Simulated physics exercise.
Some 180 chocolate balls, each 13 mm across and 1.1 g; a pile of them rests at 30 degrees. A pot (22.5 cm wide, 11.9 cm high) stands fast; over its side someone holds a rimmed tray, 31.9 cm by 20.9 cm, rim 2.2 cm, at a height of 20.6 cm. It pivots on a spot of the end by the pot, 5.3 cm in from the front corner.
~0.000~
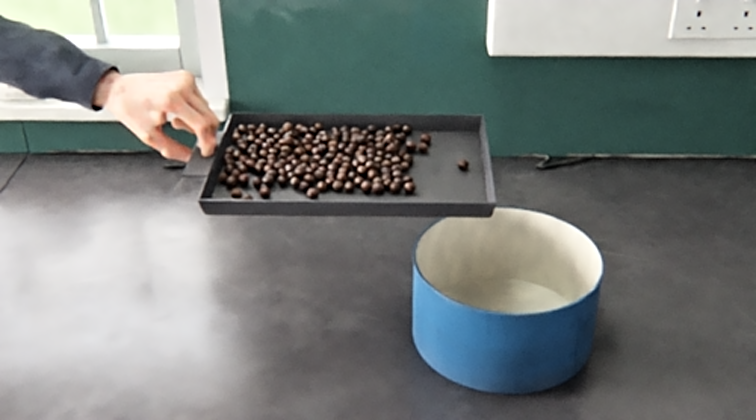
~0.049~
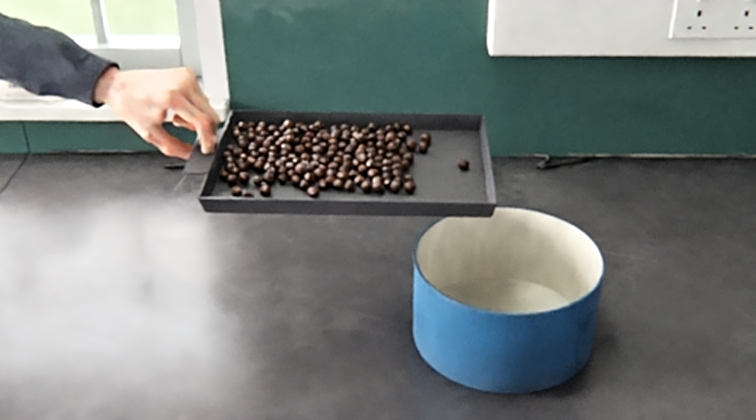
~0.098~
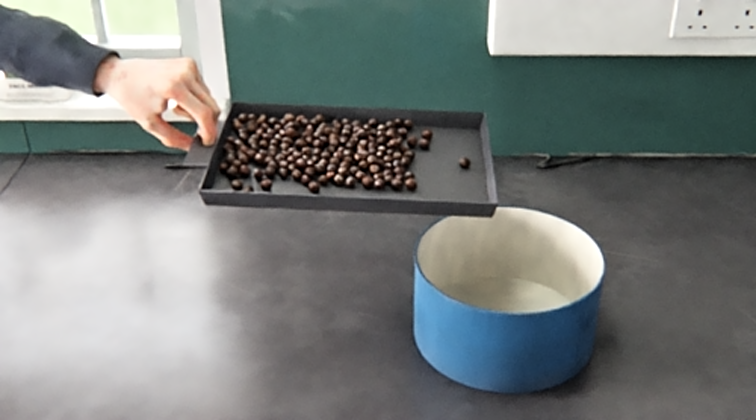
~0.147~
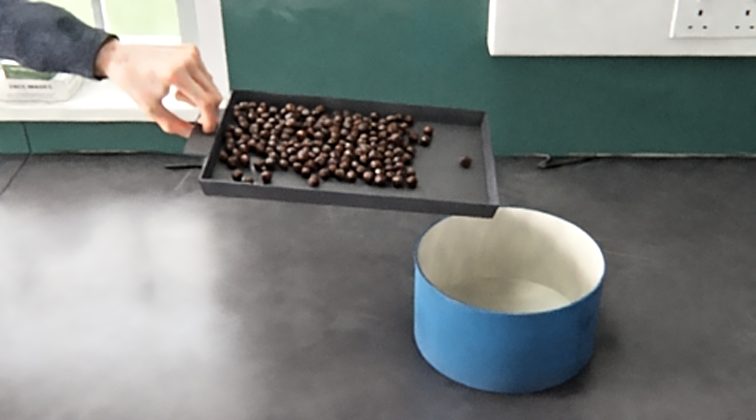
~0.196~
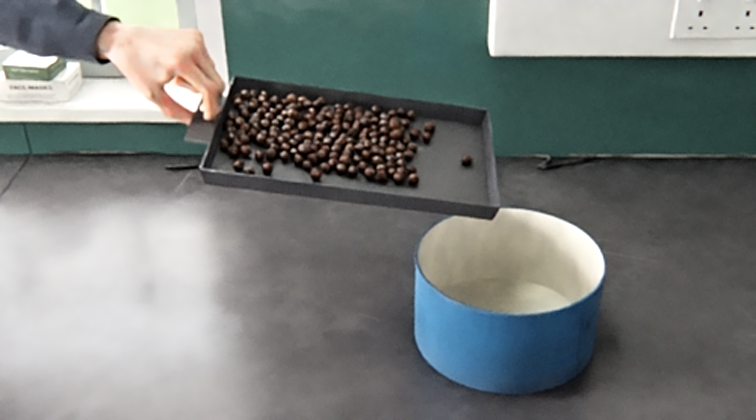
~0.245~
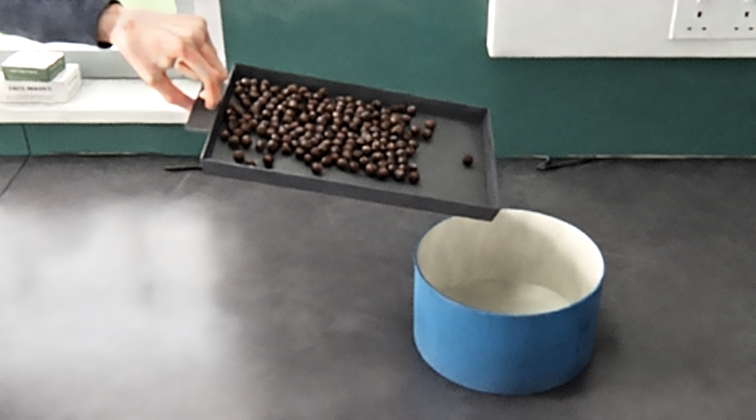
A hand held a dark rimmed tray of small brown chocolate balls beside a blue pot, then raised its left end so the tray sloped down to the right, while the balls stayed bunched in place.
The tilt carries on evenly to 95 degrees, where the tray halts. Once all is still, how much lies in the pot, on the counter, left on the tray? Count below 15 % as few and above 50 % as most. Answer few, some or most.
Pot: Most, counter: Few, tray: Few.
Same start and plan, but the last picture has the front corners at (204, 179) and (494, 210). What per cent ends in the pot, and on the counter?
Pot 80, counter 20.
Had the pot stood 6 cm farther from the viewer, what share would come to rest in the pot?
It would be near 50 per cent.
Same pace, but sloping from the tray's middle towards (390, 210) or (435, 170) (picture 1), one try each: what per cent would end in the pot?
About 50 and 60 per cent.
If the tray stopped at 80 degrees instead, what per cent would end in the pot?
It would be near 95 per cent.
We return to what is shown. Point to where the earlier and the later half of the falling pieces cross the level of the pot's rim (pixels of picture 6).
At about (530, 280), then at (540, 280).
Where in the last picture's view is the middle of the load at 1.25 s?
Near (496, 164).
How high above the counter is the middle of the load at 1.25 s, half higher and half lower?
Roughly 26 cm.
Then, at 0.85 s, tilt 51 degrees; the tray holds 95 %, the pot 0 %.
Then, at 1.25 s, tilt 77 degrees; the tray holds 80 %, the pot 15 %.
After 1.73 s, tilt 95 degrees; the tray holds 10 %, the pot 80 %.
In the end, at 2.6 s, pot 100 %, counter 0 %, tray 0 %.
